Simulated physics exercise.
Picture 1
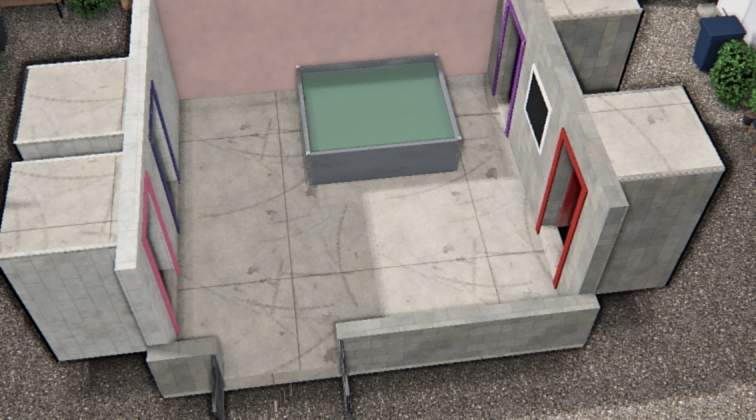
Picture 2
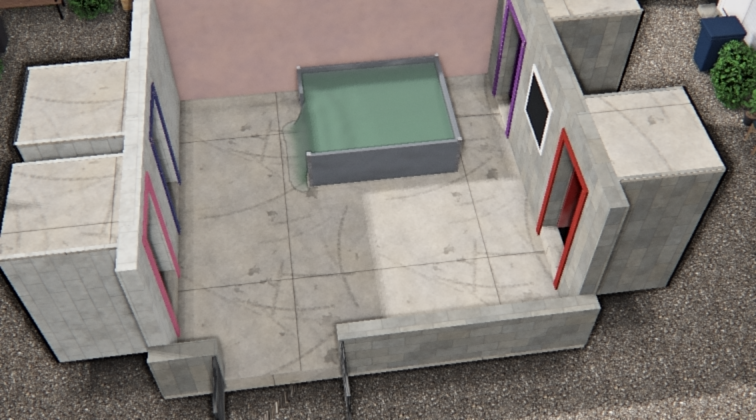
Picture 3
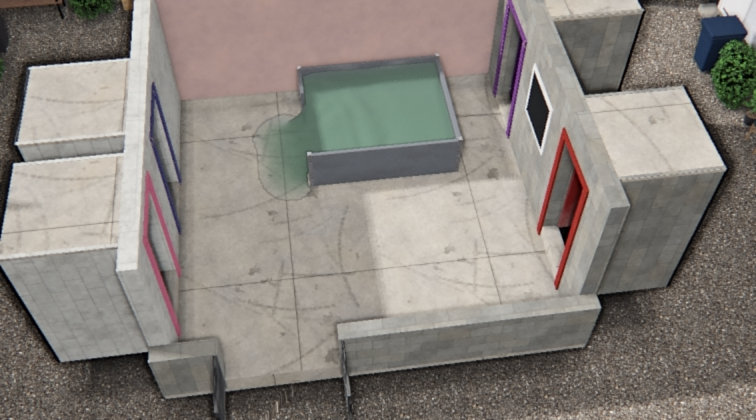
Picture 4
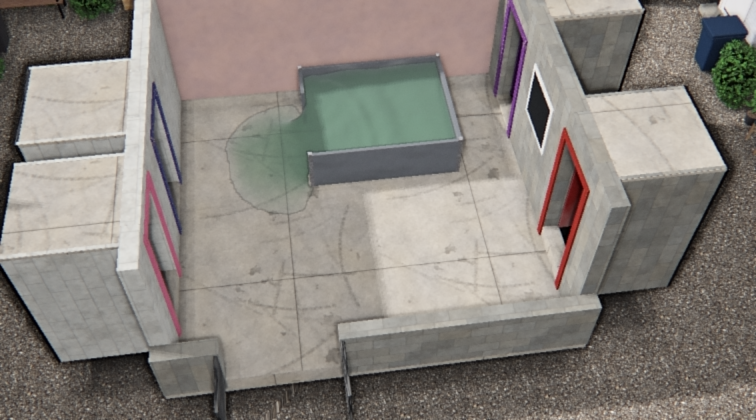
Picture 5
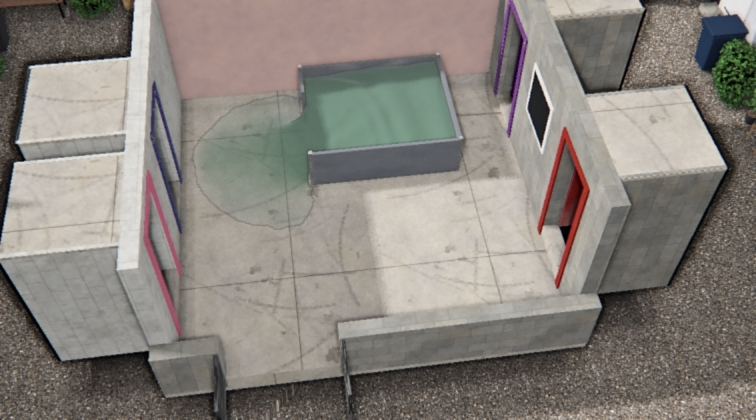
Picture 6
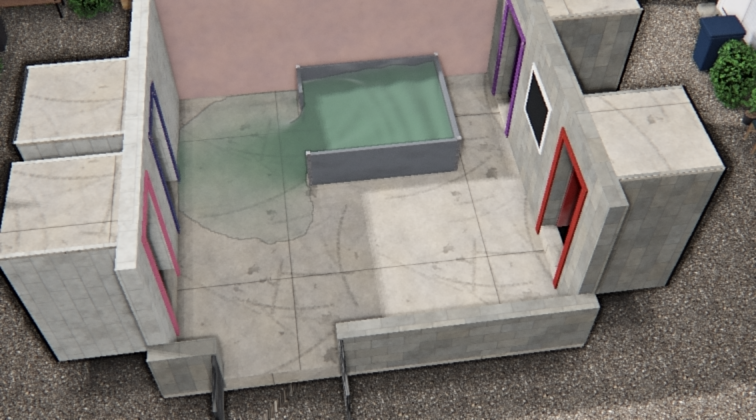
At the start, green-tinted water lies still in an open tank against the pink back wall of a concrete court. Then the tank's left side opens and water pours out, spreading across the floor in a widening rounded sheet that reaches the left wall and creeps towards the near end.
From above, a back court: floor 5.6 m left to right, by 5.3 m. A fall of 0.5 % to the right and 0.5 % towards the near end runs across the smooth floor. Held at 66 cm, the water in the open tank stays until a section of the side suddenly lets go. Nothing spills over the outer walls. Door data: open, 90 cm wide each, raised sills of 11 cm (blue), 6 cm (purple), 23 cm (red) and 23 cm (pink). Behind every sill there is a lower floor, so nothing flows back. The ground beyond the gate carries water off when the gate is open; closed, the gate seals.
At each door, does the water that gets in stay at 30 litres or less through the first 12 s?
As I see it, the blue door will see too much water come in; the purple door will see an amount within the limit come in; the red door will see an amount within the limit come in; the pink door will see an amount within the limit come in.
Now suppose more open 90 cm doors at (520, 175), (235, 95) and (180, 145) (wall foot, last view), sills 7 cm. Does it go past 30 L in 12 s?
Check each in turn: The first fails, the second succeeds, the third succeeds.
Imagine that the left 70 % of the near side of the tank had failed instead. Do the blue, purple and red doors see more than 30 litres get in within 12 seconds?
So blue ends up short of it, purple past the limit, red short of it.
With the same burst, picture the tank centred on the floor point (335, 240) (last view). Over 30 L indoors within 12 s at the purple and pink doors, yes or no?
Result - purple door exceeds it, pink door exceeds it.
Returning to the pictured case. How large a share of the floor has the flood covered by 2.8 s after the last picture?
About 45 per cent.
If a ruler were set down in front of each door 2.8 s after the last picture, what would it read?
Centimetres: Blue 23 / purple 0 / red 0 / pink 12.
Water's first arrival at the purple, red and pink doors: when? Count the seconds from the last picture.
Door times: Purple 3.4 s / red 5.0 s / pink 0.8 s.
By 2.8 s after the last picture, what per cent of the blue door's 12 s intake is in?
About 75 per cent.
Then, 0.7 s after the last picture water covers 30 % of the floor and is deepest (42 cm) near (180, 104); blue door 31 cm at the sill, 46 L in, purple door not reached, red door not reached, pink door not reached.
Then, 1.5 s after the last picture water covers 35 % of the floor and is deepest (42 cm) near (180, 141); blue door 33 cm at the sill, 153 L in, purple door not reached, red door not reached, pink door 15 cm at the sill, 0 L in.
Then, 2.8 s after the last picture water covers 45 % of the floor and is deepest (32 cm) near (178, 369); blue door 23 cm at the sill, 274 L in, purple door not reached, red door not reached, pink door 12 cm at the sill, 0 L in.
Then, 6.3 s after the last picture water covers 80 % of the floor and is deepest (18 cm) near (178, 369); blue door 14 cm at the sill, 372 L in, purple door 4 cm at the sill, 1 L in, red door 9 cm at the sill, 0 L in, pink door 11 cm at the sill, 0 L in.
Then, 11.3 s after the last picture water covers 100 % of the floor and is deepest (10 cm) near (178, 369); blue door 8 cm at the sill, 378 L in, purple door 6 cm at the sill, 1 L in, red door 8 cm at the sill, 0 L in, pink door 8 cm at the sill, 0 L in.
